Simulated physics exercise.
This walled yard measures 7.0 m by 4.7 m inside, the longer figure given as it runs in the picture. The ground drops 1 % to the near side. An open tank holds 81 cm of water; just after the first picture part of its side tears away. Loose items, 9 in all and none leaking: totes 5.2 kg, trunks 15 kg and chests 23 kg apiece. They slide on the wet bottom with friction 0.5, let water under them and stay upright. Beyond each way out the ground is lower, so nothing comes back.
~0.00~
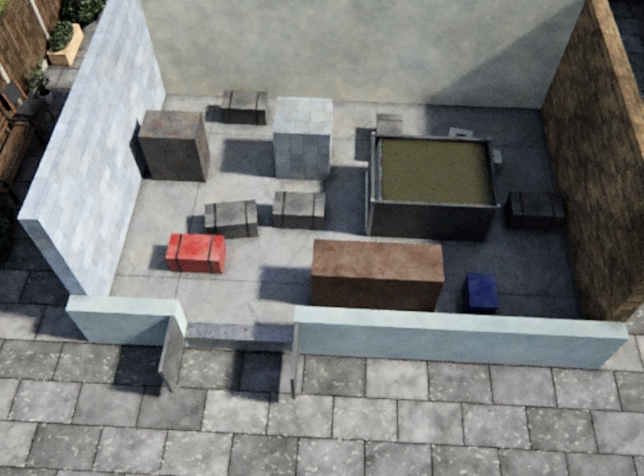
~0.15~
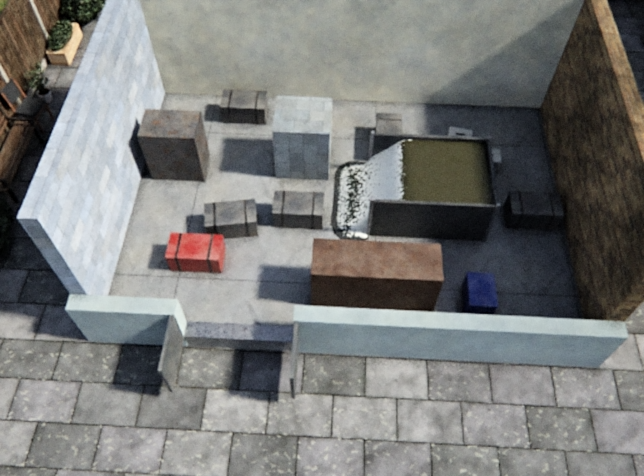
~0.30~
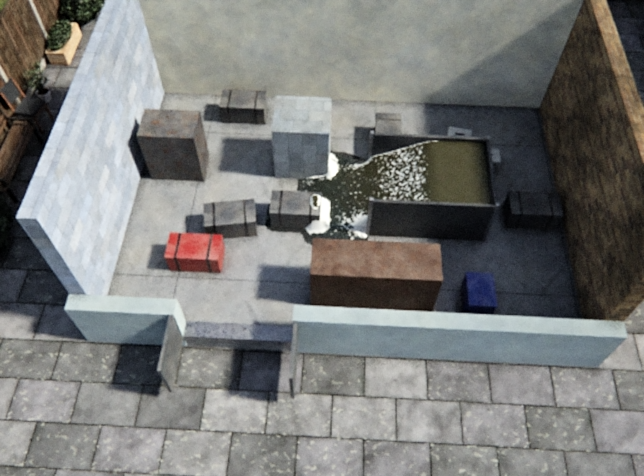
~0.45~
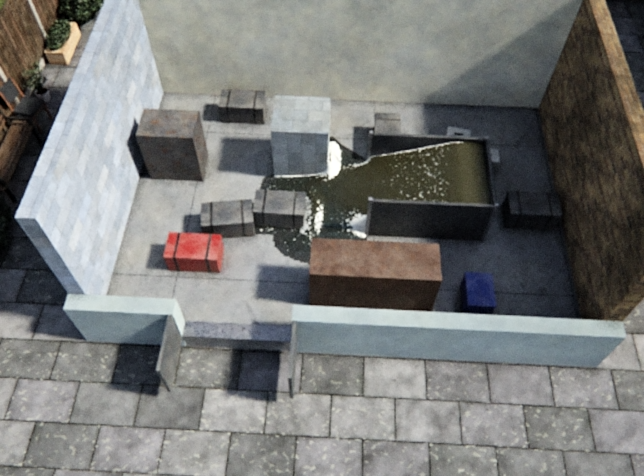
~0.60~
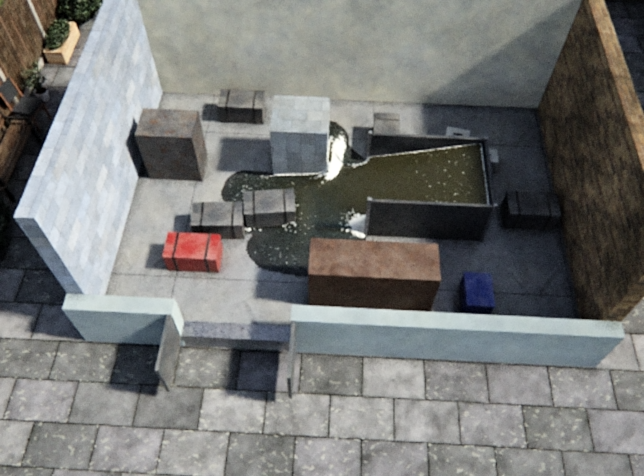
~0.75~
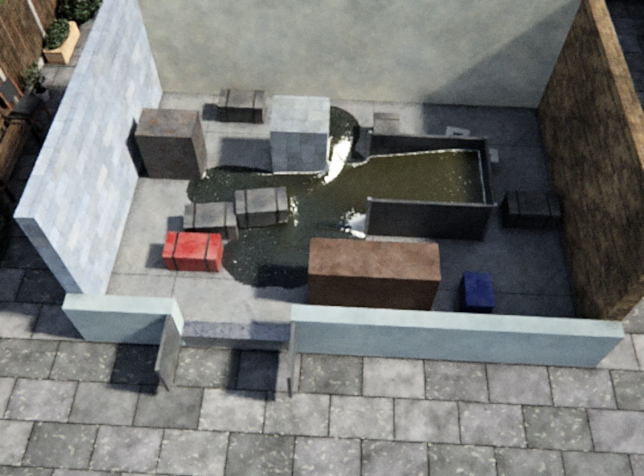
Murky water burst out of the left side of an open tank in a walled yard, spread leftward across the floor around the boxes, and nudged two dark ones slightly while the red one barely moved.
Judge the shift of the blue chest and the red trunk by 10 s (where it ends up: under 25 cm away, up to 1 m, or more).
Blue chest barely shifts; red trunk gets carried off.
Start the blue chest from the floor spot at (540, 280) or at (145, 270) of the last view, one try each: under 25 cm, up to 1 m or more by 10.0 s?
In that order: It holds its place; it gets carried off.
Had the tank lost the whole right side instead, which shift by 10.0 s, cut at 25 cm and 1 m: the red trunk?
In that case the red trunk slides a little.
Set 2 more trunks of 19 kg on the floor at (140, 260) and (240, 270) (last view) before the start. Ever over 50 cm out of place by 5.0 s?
In that order: More, more.
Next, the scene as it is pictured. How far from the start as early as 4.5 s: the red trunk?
Roughly 120 cm by then.
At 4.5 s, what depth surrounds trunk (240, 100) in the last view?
About 8 cm.
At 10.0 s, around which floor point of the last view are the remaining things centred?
At about (439, 199).
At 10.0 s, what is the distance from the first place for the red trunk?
Roughly 150 cm.
After 2.0 s the blue chest is near (479, 289), 0.0 m from its start, aground; the red trunk is near (123, 272), 1.0 m from its start, afloat; 0 of 9 are out; 3 afloat.
After 4.5 s the blue chest is near (479, 289), 0.0 m from its start, aground; the red trunk is near (253, 280), 1.1 m from its start, afloat; 1 of 9 are out; 3 afloat.
After 7.0 s the blue chest is near (479, 289), 0.0 m from its start, aground; the red trunk is near (275, 322), 1.8 m from its start, afloat; 1 of 9 are out; 3 afloat.
After 10.0 s the blue chest is near (479, 289), 0.0 m from its start, aground; the red trunk is near (275, 314), 1.7 m from its start, afloat; 2 of 9 are out; 4 afloat.
